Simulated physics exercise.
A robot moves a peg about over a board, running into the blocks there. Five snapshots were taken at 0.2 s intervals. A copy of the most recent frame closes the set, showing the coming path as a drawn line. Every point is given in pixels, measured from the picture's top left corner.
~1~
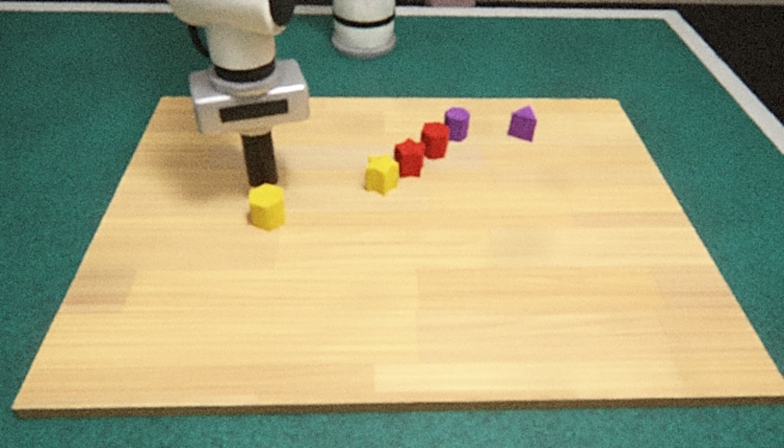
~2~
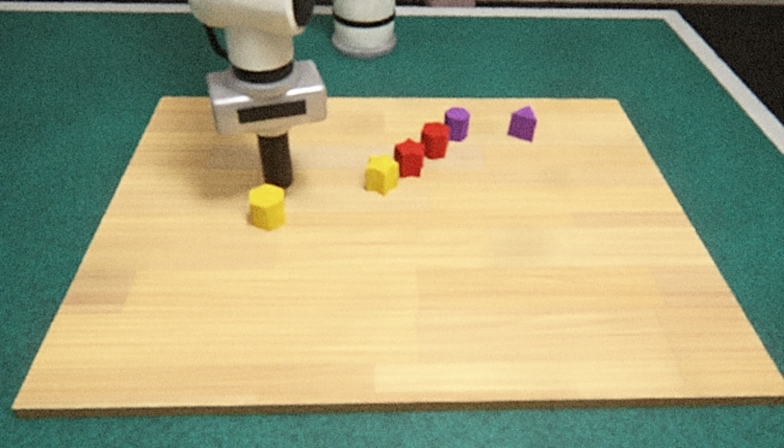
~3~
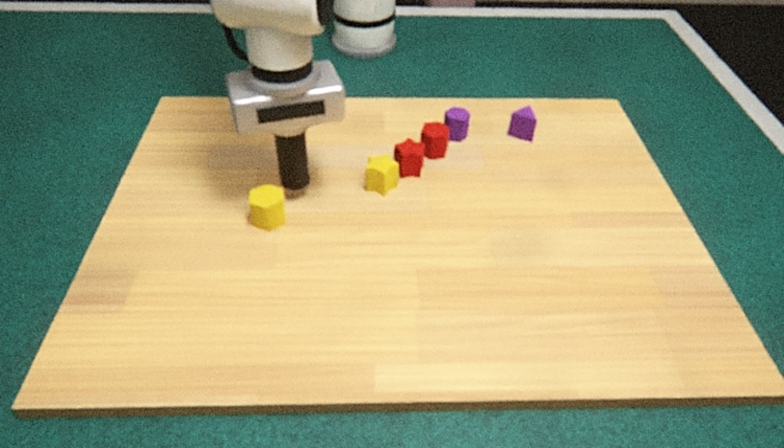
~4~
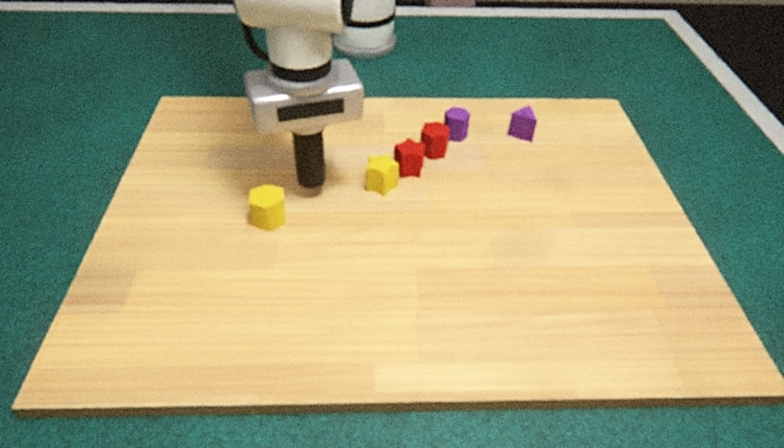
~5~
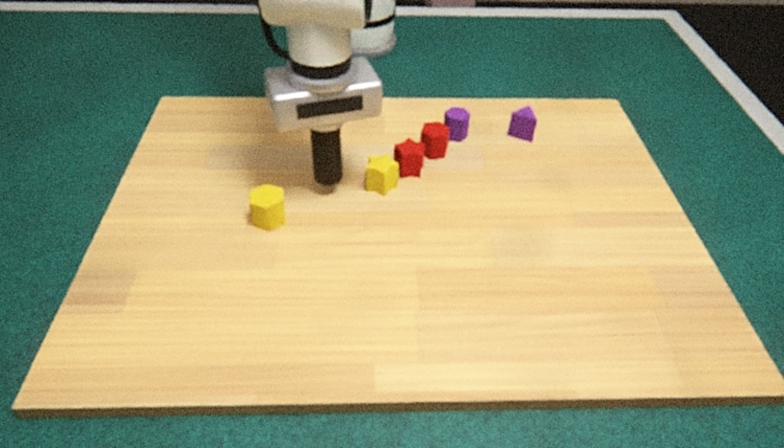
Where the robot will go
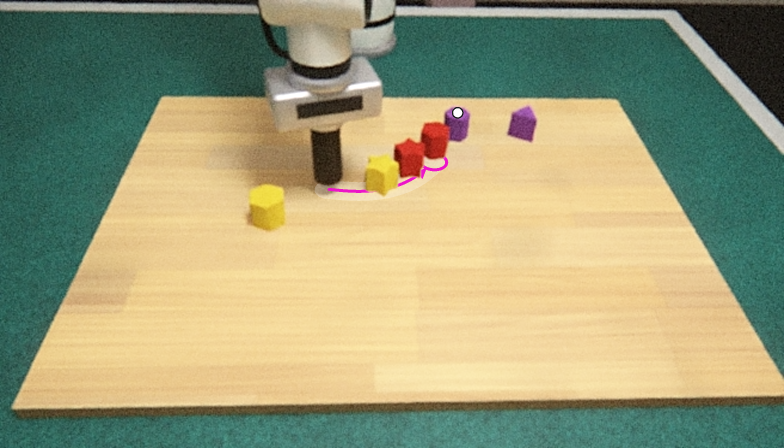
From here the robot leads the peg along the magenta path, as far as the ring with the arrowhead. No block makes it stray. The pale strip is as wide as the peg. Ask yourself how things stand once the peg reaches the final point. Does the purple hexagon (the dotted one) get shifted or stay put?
My prediction: It moves.
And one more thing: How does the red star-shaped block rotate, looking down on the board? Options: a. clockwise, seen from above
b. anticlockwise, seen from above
Answer: B.
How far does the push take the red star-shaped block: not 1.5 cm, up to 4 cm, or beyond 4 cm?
Travel: Beyond 4 cm.
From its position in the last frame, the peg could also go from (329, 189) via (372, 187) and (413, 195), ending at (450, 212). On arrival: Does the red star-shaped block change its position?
In short: Yes.
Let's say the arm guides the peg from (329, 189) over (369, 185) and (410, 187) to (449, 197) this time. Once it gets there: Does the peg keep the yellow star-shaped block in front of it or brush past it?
Kept ahead.
The line goes from (329, 189) through (371, 191) and (409, 181) to (433, 162); the dot is on the purple hexagon.
What follows on the original path. One third of the way, peg (372, 178); yellow star-shaped block (396, 160), turned 30° anticlockwise.
Two thirds of the way, peg (410, 168); yellow star-shaped block (435, 152), turned 25° anticlockwise; red star-shaped block (428, 136), turned 85° anticlockwise; red hexagon (439, 124), turned 20° clockwise.
At the end, peg (435, 149); yellow star-shaped block (459, 146), turned 20° clockwise; red star-shaped block (440, 124), turned 110° anticlockwise; red hexagon (438, 110); purple hexagon (462, 106), turned 55° clockwise.
